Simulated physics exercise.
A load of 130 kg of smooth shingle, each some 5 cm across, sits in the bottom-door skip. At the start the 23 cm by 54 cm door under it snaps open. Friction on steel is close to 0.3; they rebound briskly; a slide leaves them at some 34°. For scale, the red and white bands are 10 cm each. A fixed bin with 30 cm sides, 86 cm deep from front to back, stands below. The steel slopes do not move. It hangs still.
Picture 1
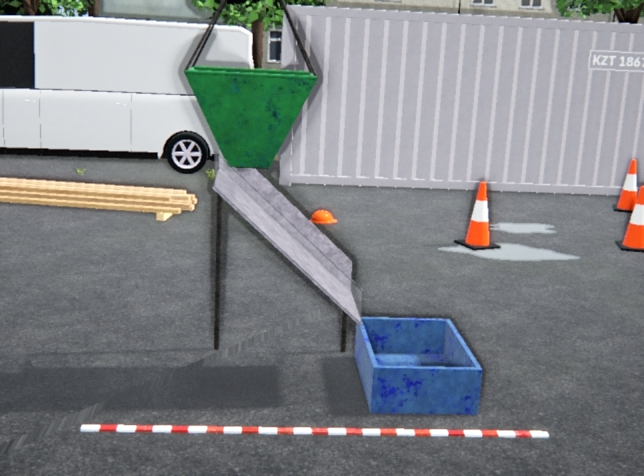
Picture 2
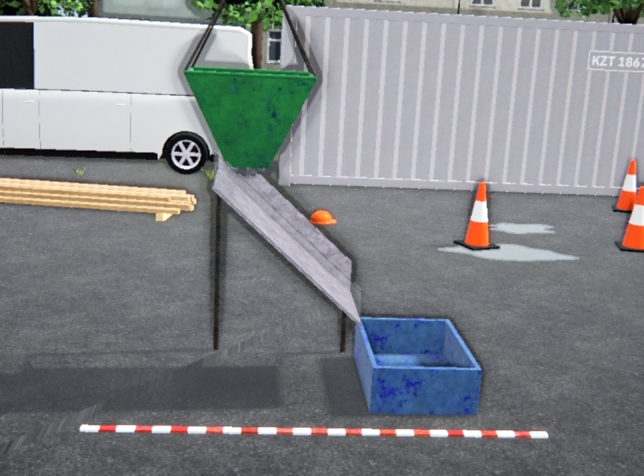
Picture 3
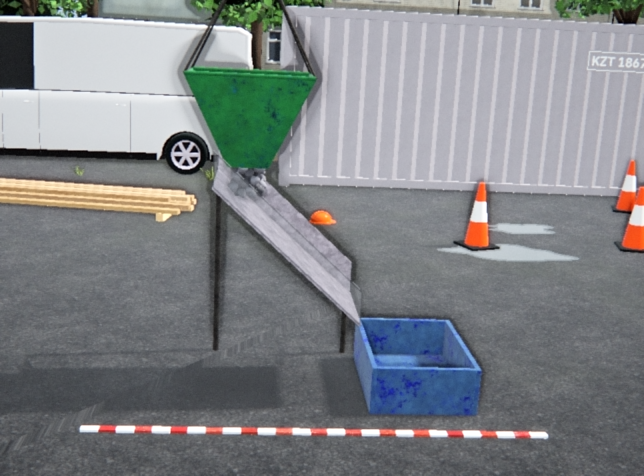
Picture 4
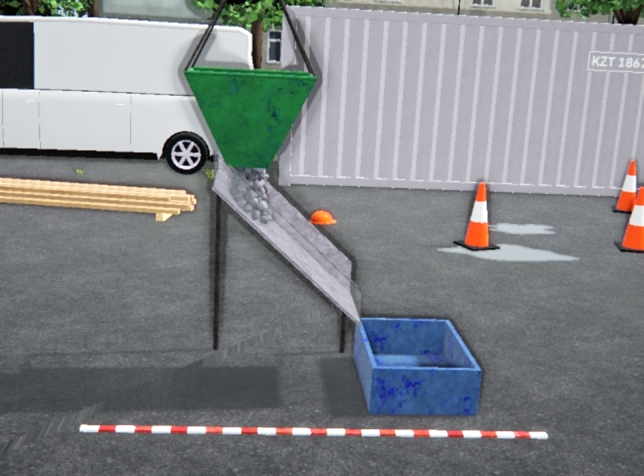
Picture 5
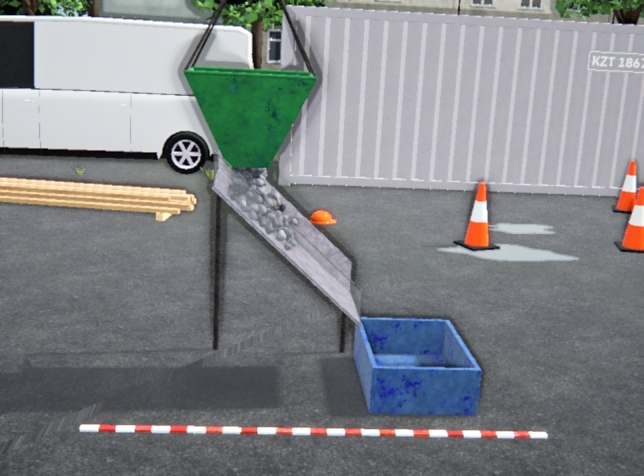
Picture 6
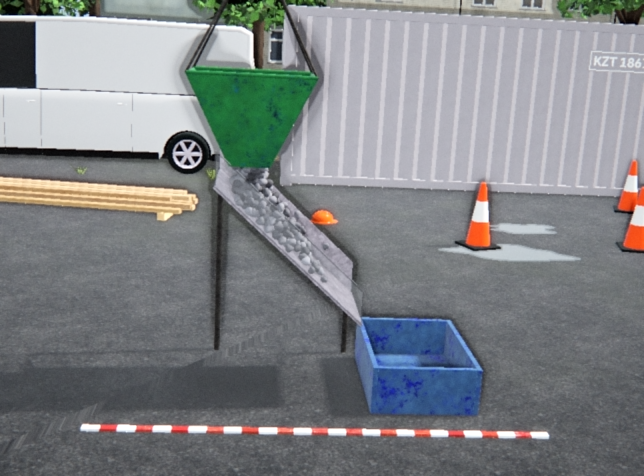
The clip shows a green skip hanging still above a fixed, sloping grey chute, with a blue open box at its lower right; grey stones emerge from the skip's bottom and slide partway down the chute in a lengthening stream.
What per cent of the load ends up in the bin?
Close to 100 in a hundred.
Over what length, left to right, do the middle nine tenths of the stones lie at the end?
About 50 cm.
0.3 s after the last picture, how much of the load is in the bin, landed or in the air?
About 10 per cent by then.
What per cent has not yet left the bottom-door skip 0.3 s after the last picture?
About 20 per cent.
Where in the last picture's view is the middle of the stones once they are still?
Around (420, 367).
Then, 0.3 s after the last picture, 21 % in the bottom-door skip, 65 % on the steel, 6 % falling or lying left of the bin, 8 % falling or lying in the bin; the stones farthest right are at (417, 373).
Then, 0.7 s after the last picture, 0 % in the bottom-door skip, 40 % on the steel, 5 % falling or lying left of the bin, 55 % falling or lying in the bin; the stones farthest right are at (456, 374).
Then, 1.3 s after the last picture, 0 % in the bottom-door skip, 100 % falling or lying in the bin; the stones farthest right are at (461, 380).
Then, 2.2 s after the last picture, 0 % in the bottom-door skip, 100 % falling or lying in the bin; the stones farthest right are at (464, 382).
Then, 4.1 s after the last picture, 0 % in the bottom-door skip, 100 % in the bin; the stones farthest right are at (464, 382).
